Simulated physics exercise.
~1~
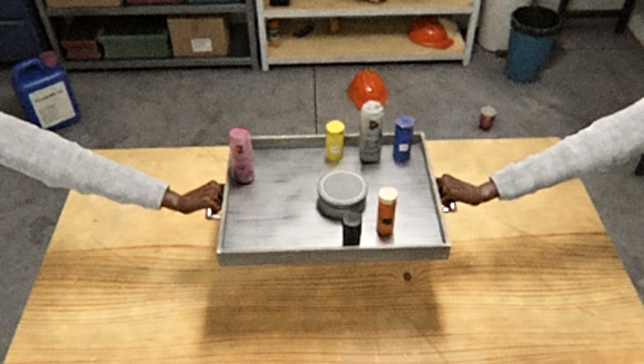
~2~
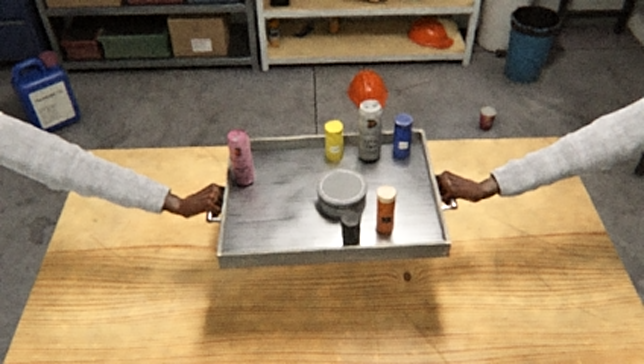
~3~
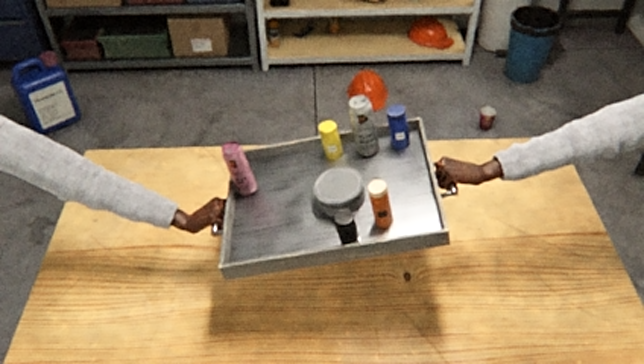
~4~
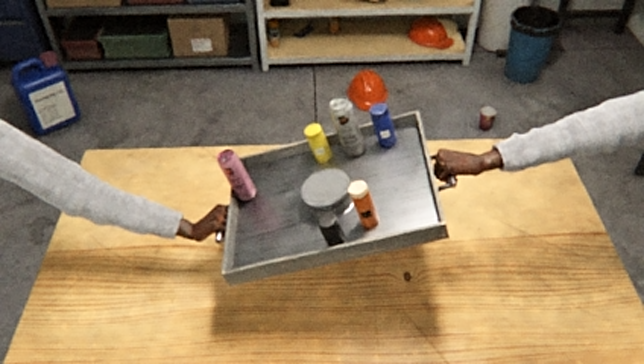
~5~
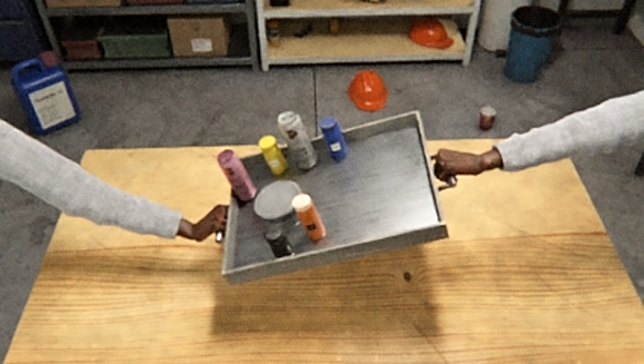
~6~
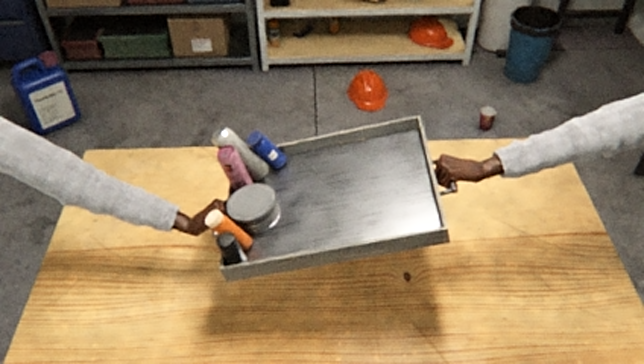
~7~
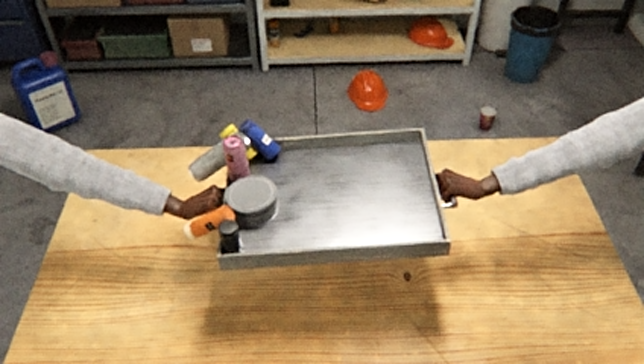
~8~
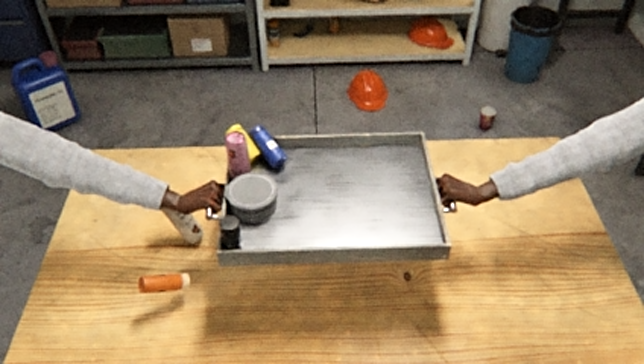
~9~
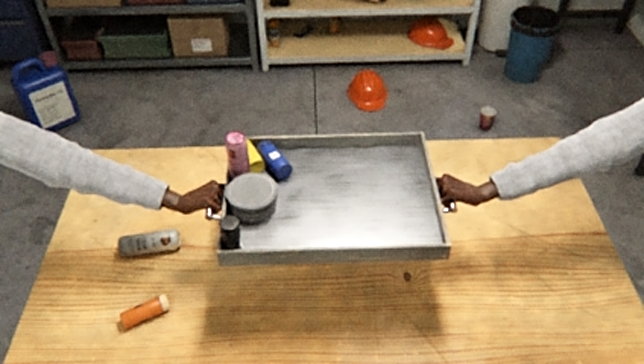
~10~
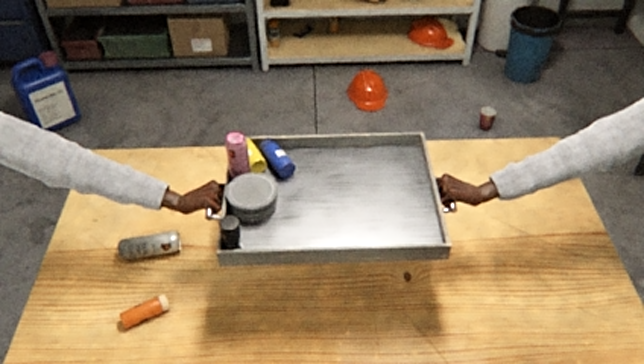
Containers slide left as two hands tilt a tray, and two tumble onto the table.
